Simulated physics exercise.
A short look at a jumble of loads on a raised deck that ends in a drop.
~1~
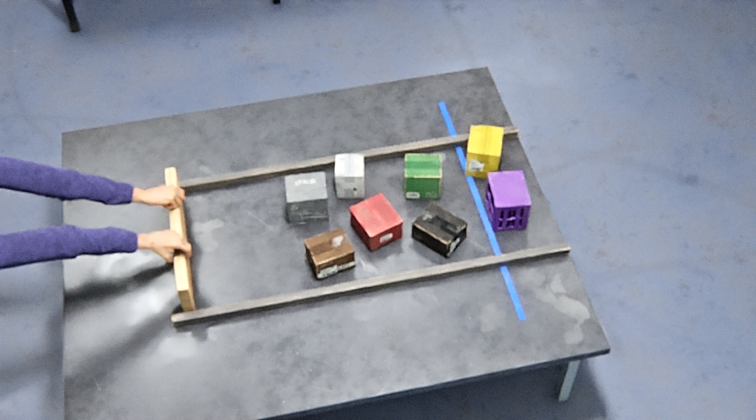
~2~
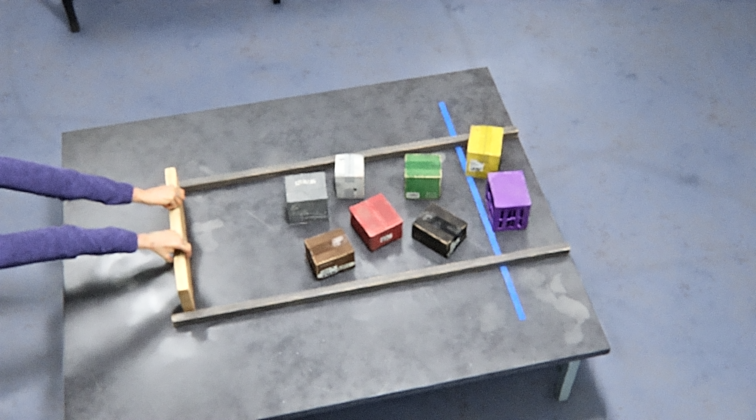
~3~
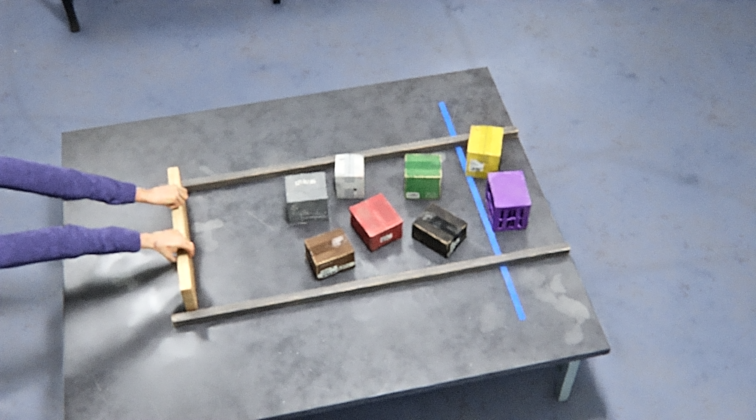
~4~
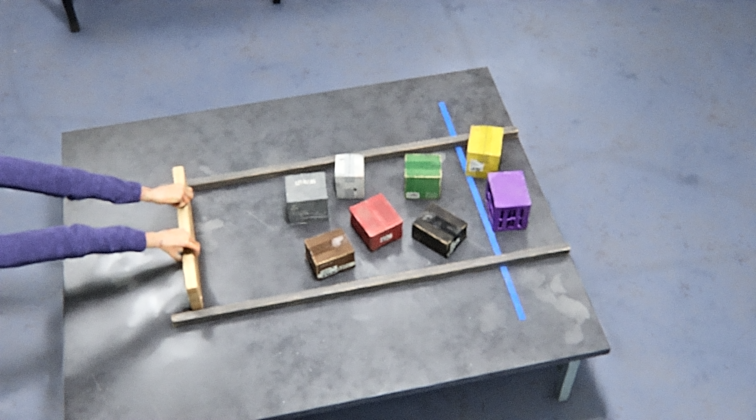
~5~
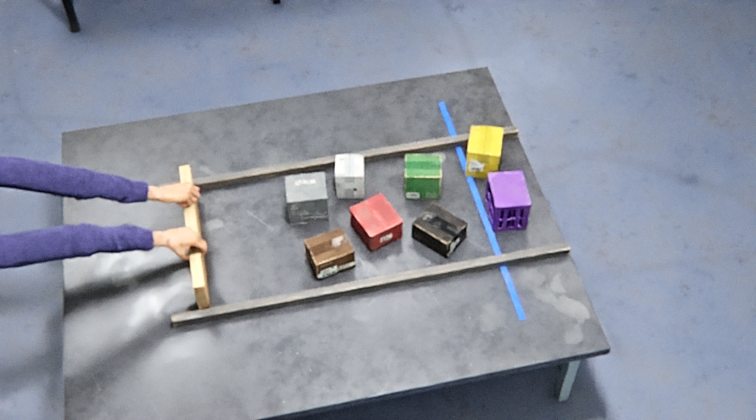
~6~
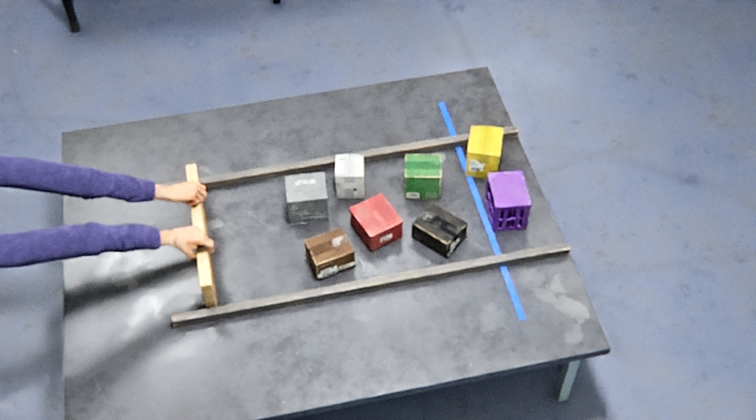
Two hands slide a wooden plank slightly right along rails toward several colourful boxes.
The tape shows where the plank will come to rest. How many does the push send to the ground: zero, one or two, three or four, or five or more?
Outcome: The number that fall off is one or two.
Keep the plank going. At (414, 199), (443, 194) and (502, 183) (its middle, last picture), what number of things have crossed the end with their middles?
Place by place, 0, 0 and 5.
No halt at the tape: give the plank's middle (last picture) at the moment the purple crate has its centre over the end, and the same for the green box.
Near (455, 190) and (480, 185).
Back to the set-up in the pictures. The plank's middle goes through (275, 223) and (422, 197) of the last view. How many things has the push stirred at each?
0 and 8.
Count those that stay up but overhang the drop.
3 of them.
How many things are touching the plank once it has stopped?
3 of them.
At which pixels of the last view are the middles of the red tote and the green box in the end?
About (524, 193), and the other about (530, 162).
Early on, none off yet; purple crate at rest near (507, 201); yellow parcel at rest near (484, 152); black parcel at rest near (439, 230).
Finally, the number that fall off is one or two; lost, yellow parcel and purple crate.
